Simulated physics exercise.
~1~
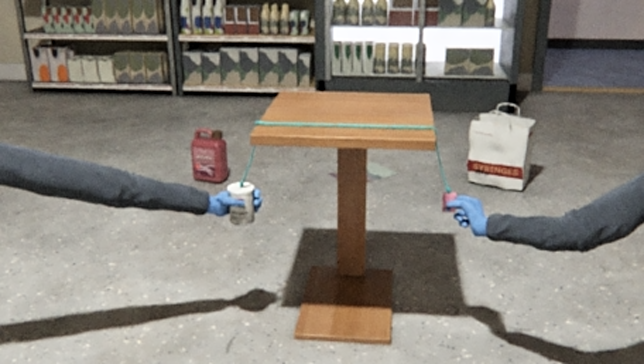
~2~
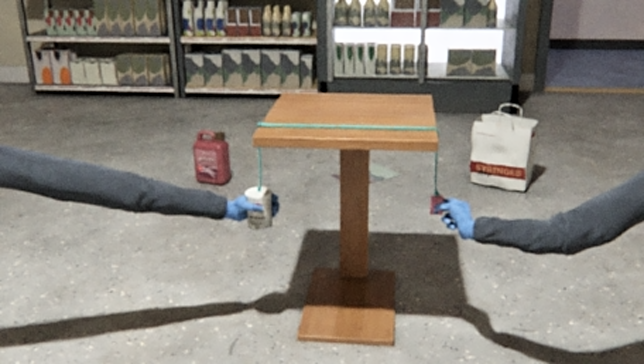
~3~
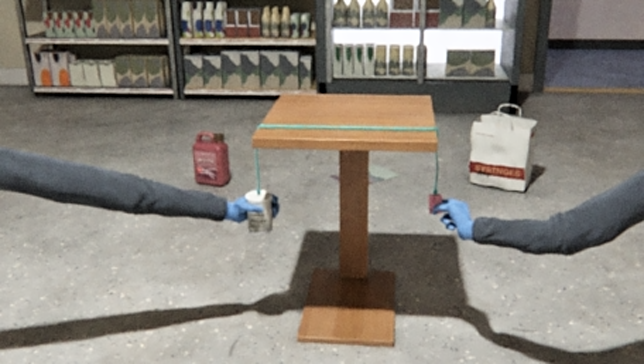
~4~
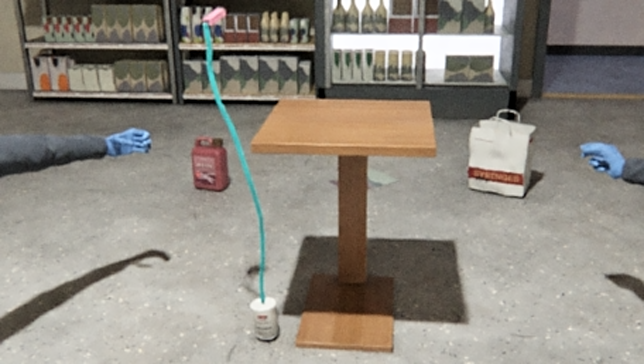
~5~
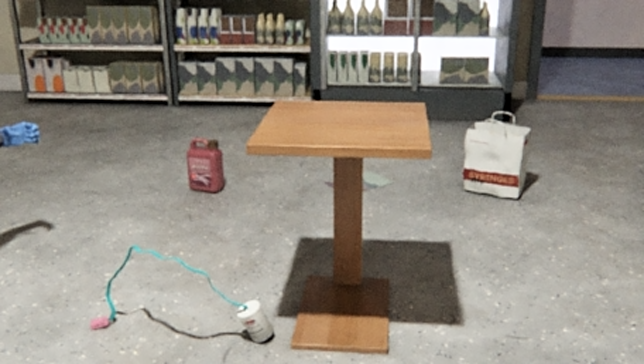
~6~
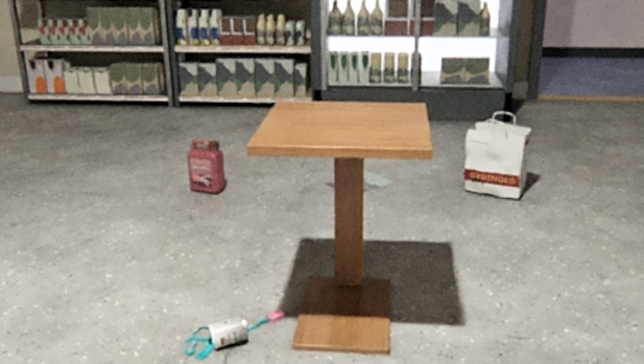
In this clip, two gloved hands hold a white tin and a small reddish object joined by a green ribbon across a wooden table, then let go; the tin drops left, pulling the other object over, and both end on the floor with the ribbon, the tin on its side.
